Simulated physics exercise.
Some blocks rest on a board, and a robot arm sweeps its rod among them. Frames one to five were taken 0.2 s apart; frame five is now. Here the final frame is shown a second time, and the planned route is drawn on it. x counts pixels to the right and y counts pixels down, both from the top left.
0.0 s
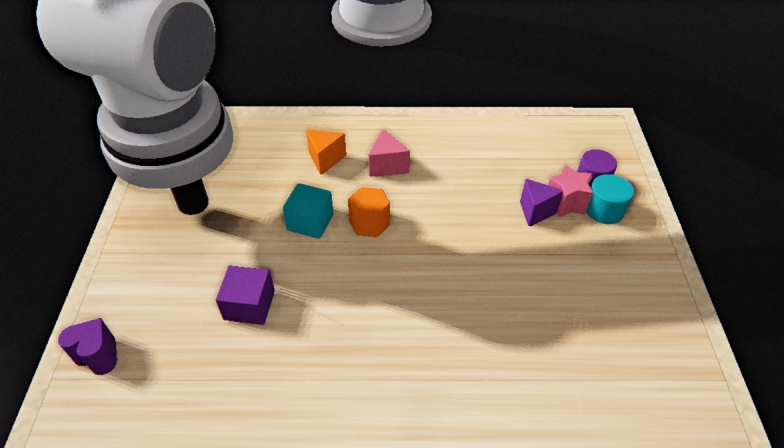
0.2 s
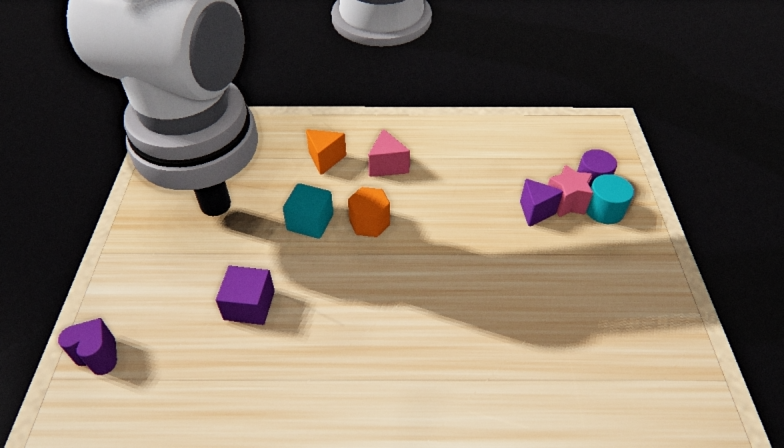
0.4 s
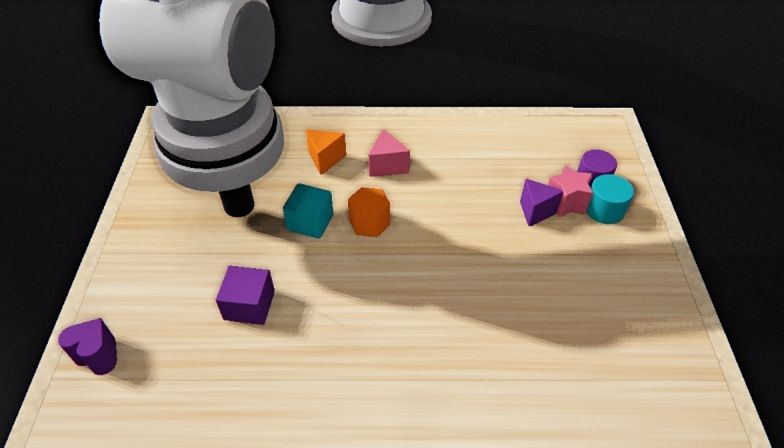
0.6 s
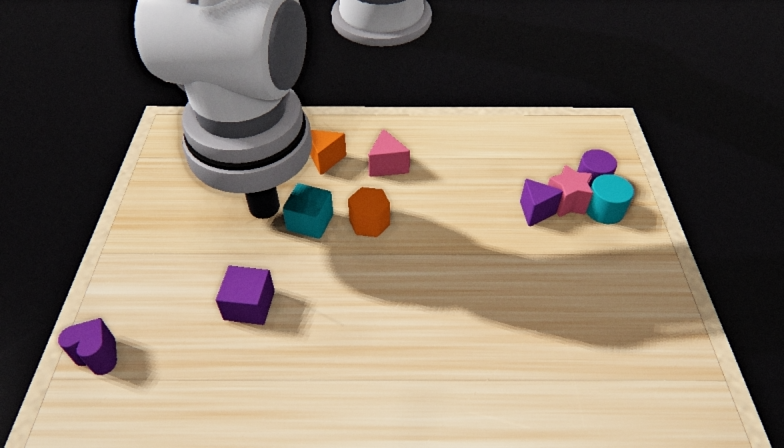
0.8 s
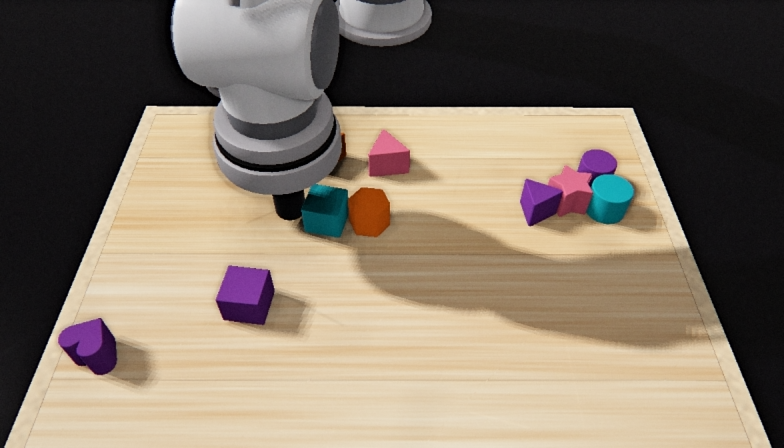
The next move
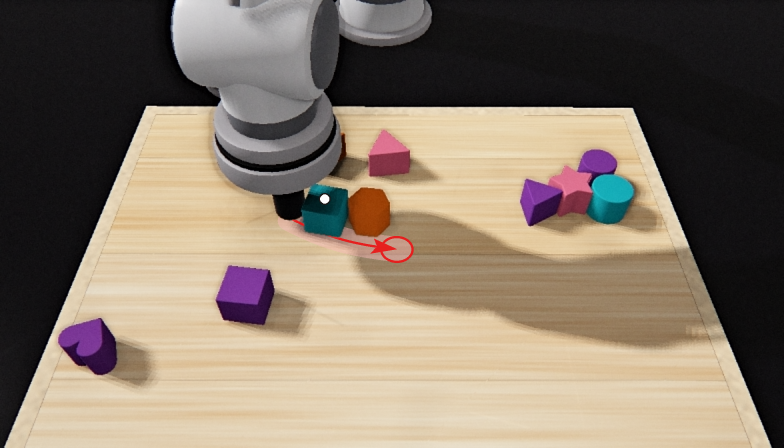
On a wooden board, a robot arm sweeping its black rod rightward and nudging a teal block toward an orange hexagonal one.
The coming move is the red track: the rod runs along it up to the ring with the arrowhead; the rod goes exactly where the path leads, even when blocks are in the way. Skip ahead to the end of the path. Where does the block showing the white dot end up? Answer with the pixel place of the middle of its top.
The middle of its top is at (418, 205).
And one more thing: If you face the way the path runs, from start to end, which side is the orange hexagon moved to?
Side: Left.
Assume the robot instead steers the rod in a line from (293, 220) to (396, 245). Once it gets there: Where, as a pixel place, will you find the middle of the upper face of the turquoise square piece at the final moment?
So, by the moment the path ends, you'll find the top centre of the turquoise square piece at (425, 206).
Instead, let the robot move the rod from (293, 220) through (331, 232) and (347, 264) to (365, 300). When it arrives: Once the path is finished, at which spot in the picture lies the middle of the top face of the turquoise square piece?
Around pixel (366, 205).
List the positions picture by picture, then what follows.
In the first frame, lower end of the rod at (194, 205), tops of blocks, orange triangular block at (323, 138), turquoise square piece at (307, 199), orange hexagon at (369, 200).
In the second frame, rod at (216, 207), blocks as before.
In the third frame, rod at (240, 208), blocks as before.
In the fourth frame, rod at (265, 209), blocks as before.
In the fifth frame, rod at (291, 211), orange triangular block hidden, turquoise square piece at (325, 199), orange hexagon at (369, 200).
The drawn path runs from (293, 220) by way of (341, 239) to (397, 249); the dot is on the turquoise square piece.
What follows on the original path. One third of the way, rod at (323, 225); turquoise square piece at (357, 204), turned 35° anticlockwise; orange hexagon at (395, 198).
Two thirds of the way, rod at (360, 235); turquoise square piece at (391, 208), turned 60° anticlockwise; orange hexagon at (422, 191), turned 25° anticlockwise.
At the end, rod at (397, 240); orange triangular block not moved; turquoise square piece at (418, 205), turned 80° anticlockwise; orange hexagon at (438, 182), turned 45° anticlockwise.
